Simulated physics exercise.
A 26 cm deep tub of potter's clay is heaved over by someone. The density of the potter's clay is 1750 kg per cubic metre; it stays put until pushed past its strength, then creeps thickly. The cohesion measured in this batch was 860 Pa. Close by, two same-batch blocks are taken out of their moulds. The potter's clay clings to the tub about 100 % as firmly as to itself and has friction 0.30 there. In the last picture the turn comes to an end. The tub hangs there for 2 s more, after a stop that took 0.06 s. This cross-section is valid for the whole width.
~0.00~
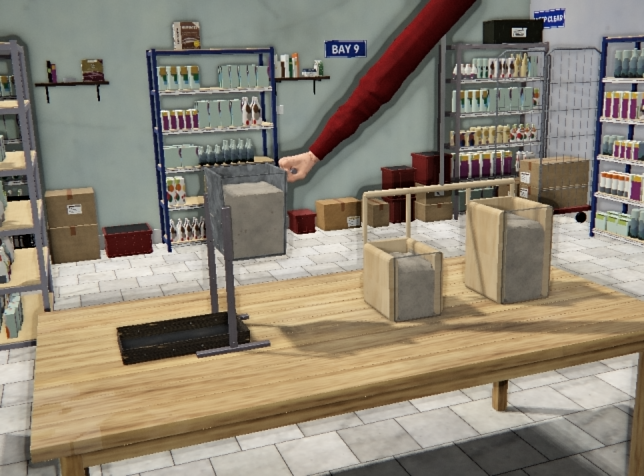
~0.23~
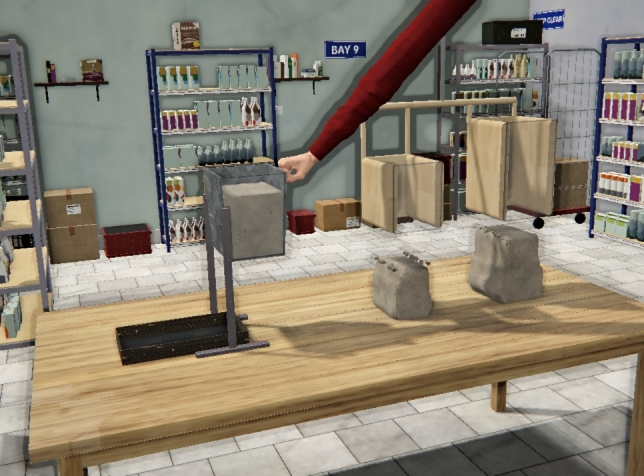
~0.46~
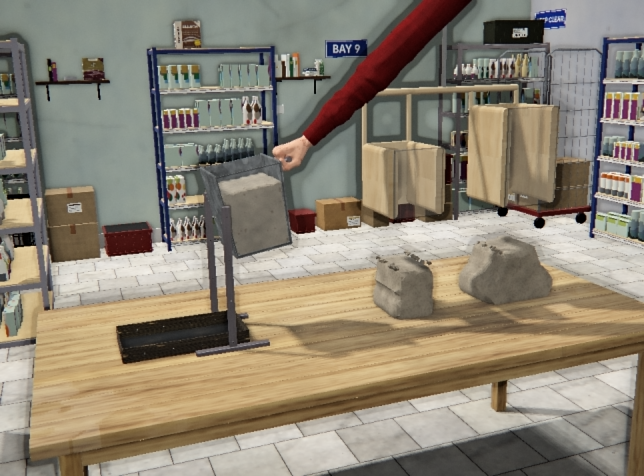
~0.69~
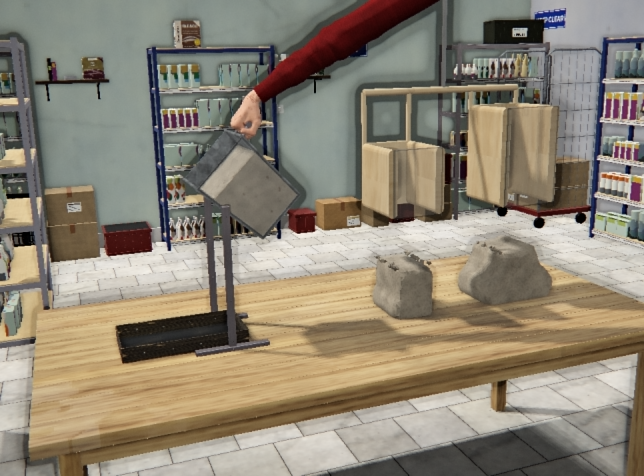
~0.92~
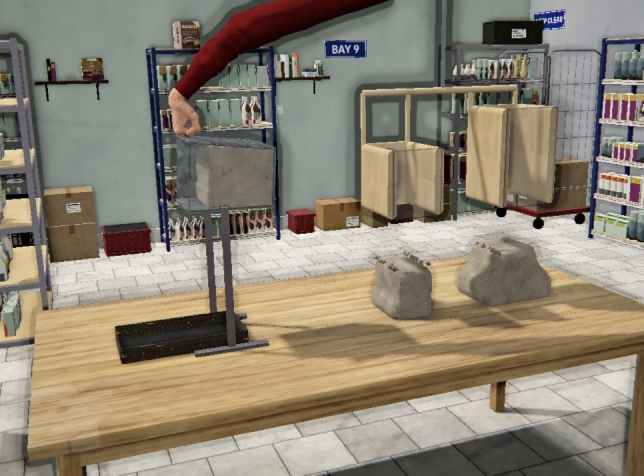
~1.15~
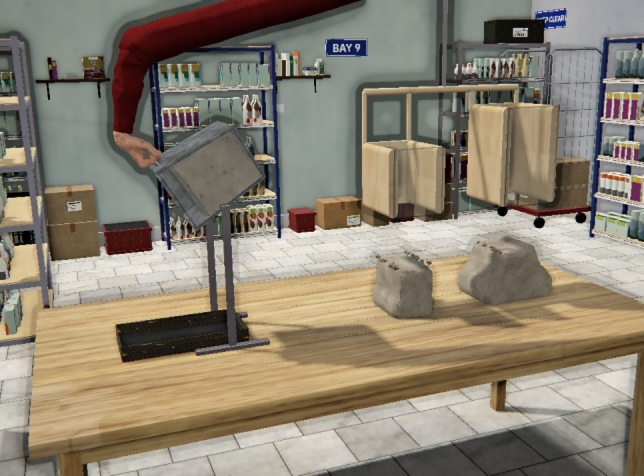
Moulds rise off two clay blocks, the right sags, then a hand tilts a tub leftward.
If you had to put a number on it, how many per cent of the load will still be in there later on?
My estimate is close to 9 per cent.
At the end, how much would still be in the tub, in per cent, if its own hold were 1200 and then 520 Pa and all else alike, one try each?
About 12 % first, about 0 % second.
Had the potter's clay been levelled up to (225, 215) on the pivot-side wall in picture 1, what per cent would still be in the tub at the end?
About 10 per cent.
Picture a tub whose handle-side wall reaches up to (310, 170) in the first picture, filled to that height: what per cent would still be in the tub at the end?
Roughly 8 %.
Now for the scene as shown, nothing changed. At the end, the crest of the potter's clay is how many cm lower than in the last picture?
12 cm.
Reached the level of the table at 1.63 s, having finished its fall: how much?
At that moment, near 18 % is down.
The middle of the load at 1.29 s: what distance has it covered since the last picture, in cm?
Something like 5 cm, give or take.
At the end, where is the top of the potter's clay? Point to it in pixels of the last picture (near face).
About (252, 171).
By 1.29 s, the tub is at 121 degrees and holds 99 %.
By 1.46 s, the tub is at 121 degrees and holds 50 %.
By 1.63 s, the tub is at 121 degrees and holds 17 %.
By 1.80 s, the tub is at 121 degrees and holds 9 %.
By 3.15 s, at the end, the tub is at 121 degrees and holds 9 %.
